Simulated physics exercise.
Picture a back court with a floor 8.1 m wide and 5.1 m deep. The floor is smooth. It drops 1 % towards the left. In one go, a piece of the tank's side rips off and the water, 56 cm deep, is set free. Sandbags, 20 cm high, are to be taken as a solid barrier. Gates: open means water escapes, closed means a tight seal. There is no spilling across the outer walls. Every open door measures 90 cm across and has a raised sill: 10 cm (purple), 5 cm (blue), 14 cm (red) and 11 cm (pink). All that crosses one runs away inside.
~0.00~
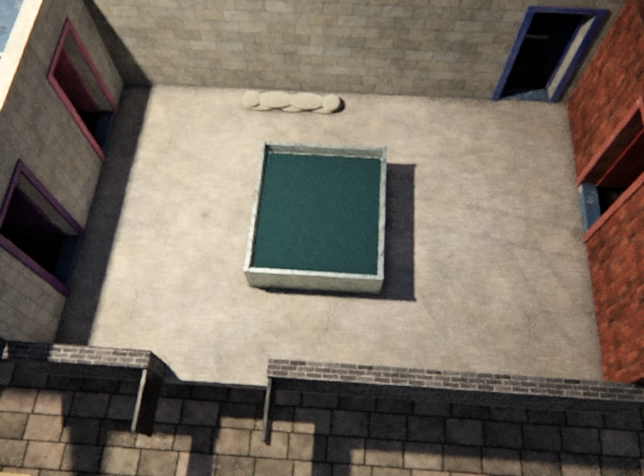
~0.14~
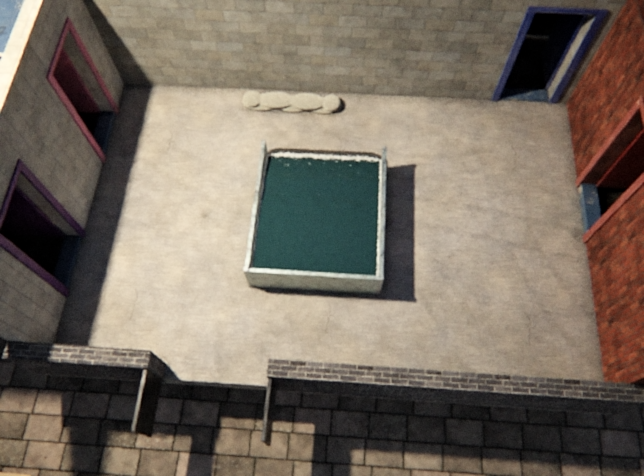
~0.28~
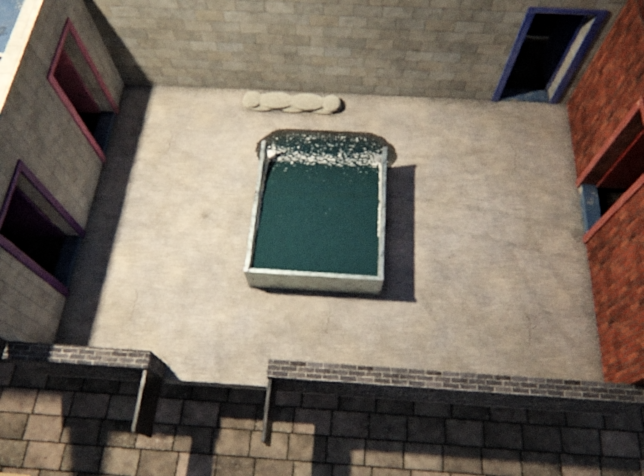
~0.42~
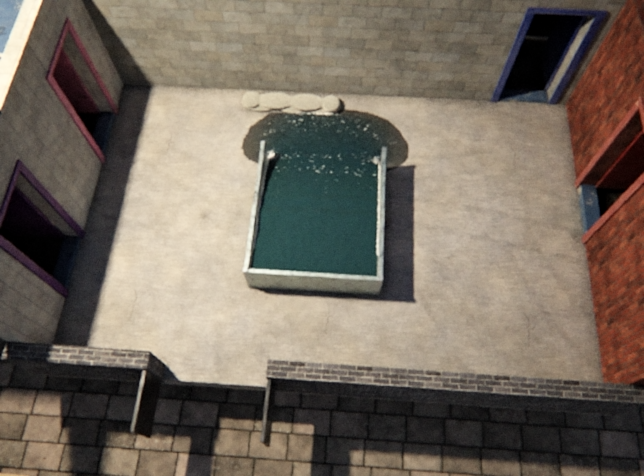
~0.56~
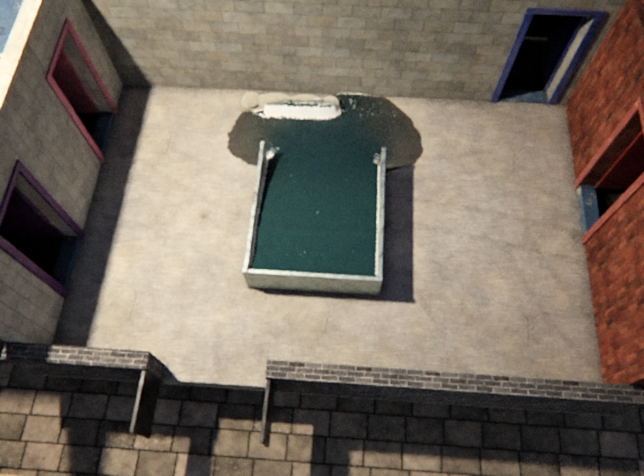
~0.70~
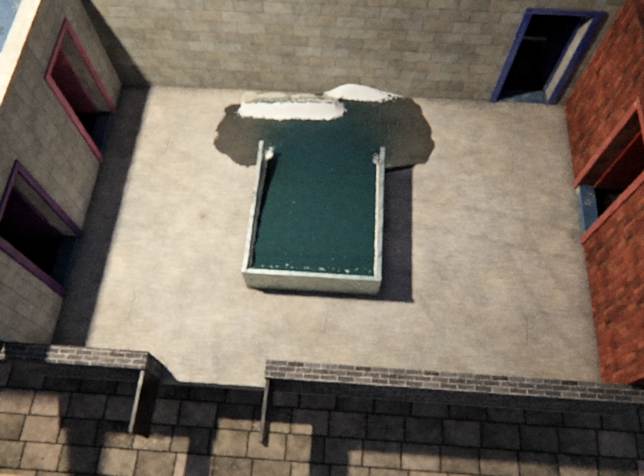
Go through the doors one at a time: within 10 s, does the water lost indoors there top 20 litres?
Purple door - no, it does not. Blue door - yes, it does. Red door - no, it does not. Pink door - yes, it does.
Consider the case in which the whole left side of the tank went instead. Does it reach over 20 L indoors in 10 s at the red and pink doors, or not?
Lab note: Vs limit, red door inside limit; pink door limit exceeded.
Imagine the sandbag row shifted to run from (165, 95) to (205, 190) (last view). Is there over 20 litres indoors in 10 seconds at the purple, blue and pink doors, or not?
Doors: Purple stays under / blue exceeds / pink stays under.
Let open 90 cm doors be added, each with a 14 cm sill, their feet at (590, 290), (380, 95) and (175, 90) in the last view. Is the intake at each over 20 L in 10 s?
Result in order - not enough, more than that, not enough.
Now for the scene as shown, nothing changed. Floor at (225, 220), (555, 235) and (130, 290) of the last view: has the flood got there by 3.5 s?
Untouched, soaked, untouched.
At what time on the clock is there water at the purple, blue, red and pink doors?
Arrival: Purple 3.2 s, blue 1.8 s, red 2.8 s, pink 2.0 s.
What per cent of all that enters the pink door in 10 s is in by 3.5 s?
Roughly 45 percent is in by then.
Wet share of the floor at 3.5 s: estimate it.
Covered: Roughly 50 %.
After 1.4 s water covers 20 % of the floor and is deepest (38 cm) near (355, 97); purple door not reached, blue door not reached, red door not reached, pink door not reached.
After 2.2 s water covers 35 % of the floor and is deepest (34 cm) near (325, 96); purple door not reached, blue door 6 cm at the sill, 0 L in, red door not reached, pink door 11 cm at the sill, 0 L in.
After 3.5 s water covers 50 % of the floor and is deepest (27 cm) near (122, 86); purple door 3 cm at the sill, 0 L in, blue door 8 cm at the sill, 2 L in, red door 13 cm at the sill, 0 L in, pink door 21 cm at the sill, 33 L in.
After 6.0 s water covers 75 % of the floor and is deepest (17 cm) near (49, 355); purple door 6 cm at the sill, 0 L in, blue door 10 cm at the sill, 43 L in, red door 7 cm at the sill, 0 L in, pink door 12 cm at the sill, 74 L in.
After 10.0 s water covers 95 % of the floor and is deepest (12 cm) near (326, 374); purple door 7 cm at the sill, 0 L in, blue door 3 cm at the sill, 58 L in, red door 2 cm at the sill, 0 L in, pink door 6 cm at the sill, 76 L in.
